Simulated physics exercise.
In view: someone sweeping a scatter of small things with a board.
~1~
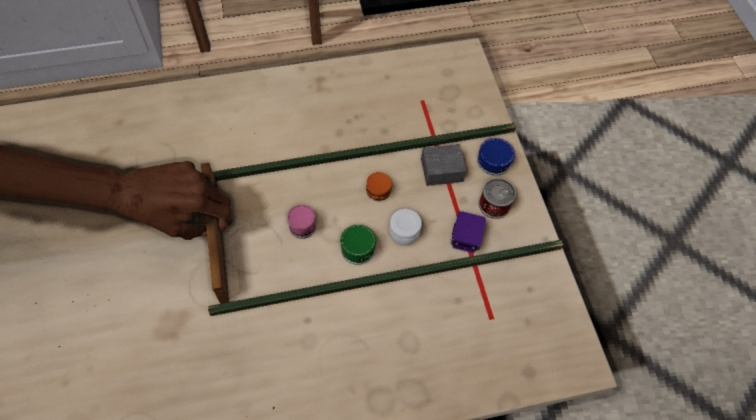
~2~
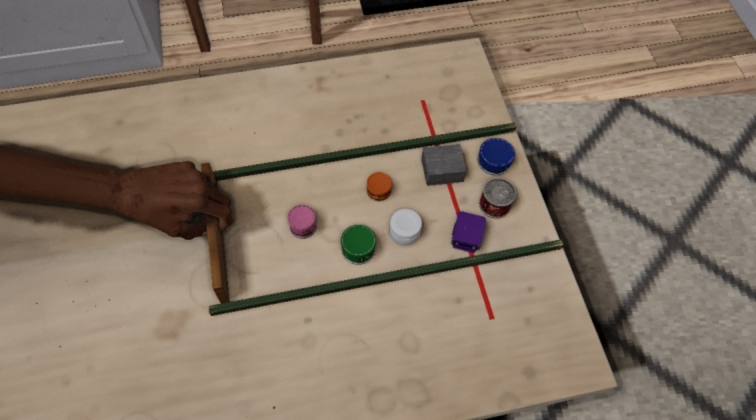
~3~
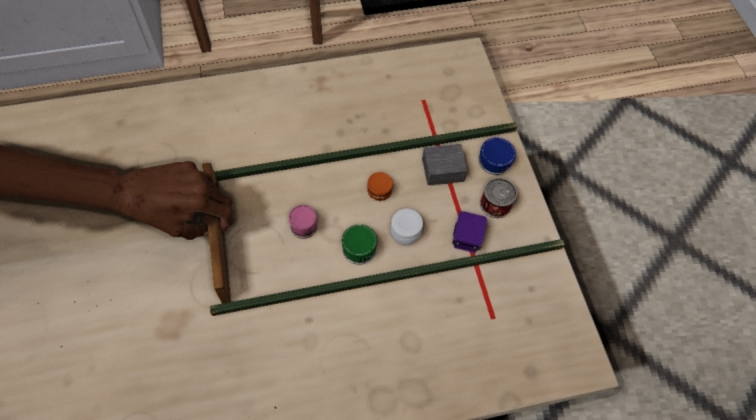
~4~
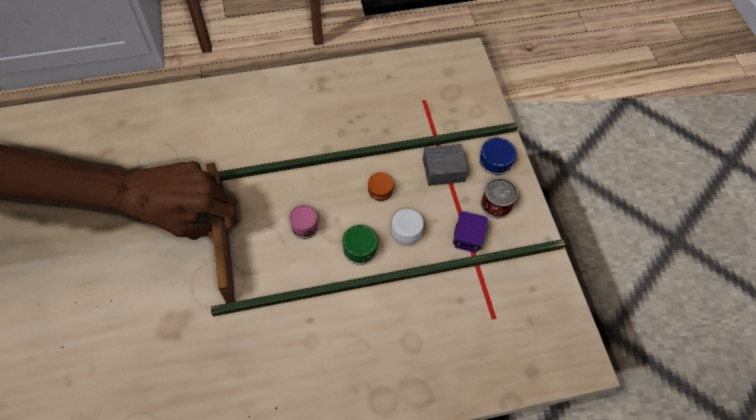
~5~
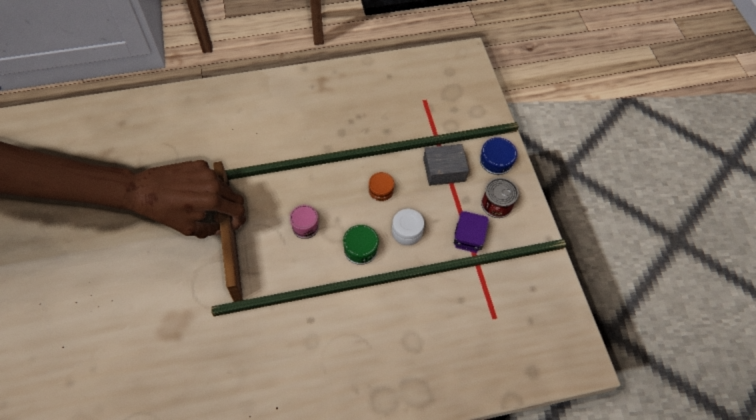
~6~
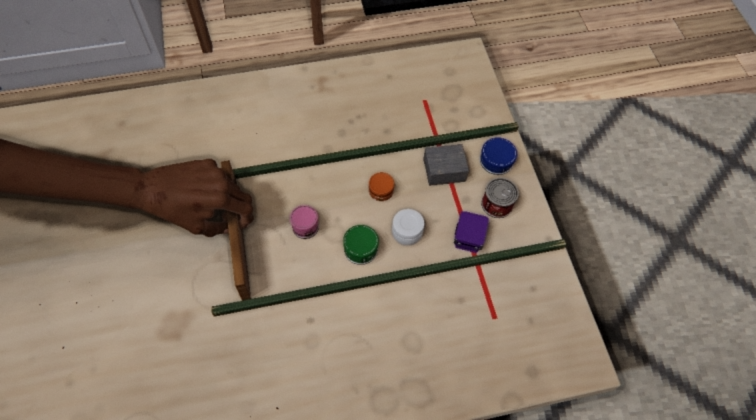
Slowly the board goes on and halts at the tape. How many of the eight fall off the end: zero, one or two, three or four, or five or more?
Outcome: The number that fall off is zero.
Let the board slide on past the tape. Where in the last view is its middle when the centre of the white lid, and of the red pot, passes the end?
About (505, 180), and (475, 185) for the other.
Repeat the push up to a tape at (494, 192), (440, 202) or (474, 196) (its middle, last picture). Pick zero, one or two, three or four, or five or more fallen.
For each place: 1 or 2; none; one to two.
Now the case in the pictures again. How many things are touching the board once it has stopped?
3 of them.
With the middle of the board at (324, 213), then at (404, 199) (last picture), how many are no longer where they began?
By then 1, and 4.
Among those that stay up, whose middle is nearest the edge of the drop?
The blue tin ends nearest.
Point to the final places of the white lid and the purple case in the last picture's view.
The white lid stops around (497, 198); the purple case around (514, 228).
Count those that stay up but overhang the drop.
The number is 1.
A little later, none off yet; blue tin at rest near (498, 156); red pot at rest near (500, 198); purple case at rest near (471, 233).
When it is over, the number that fall off is zero.
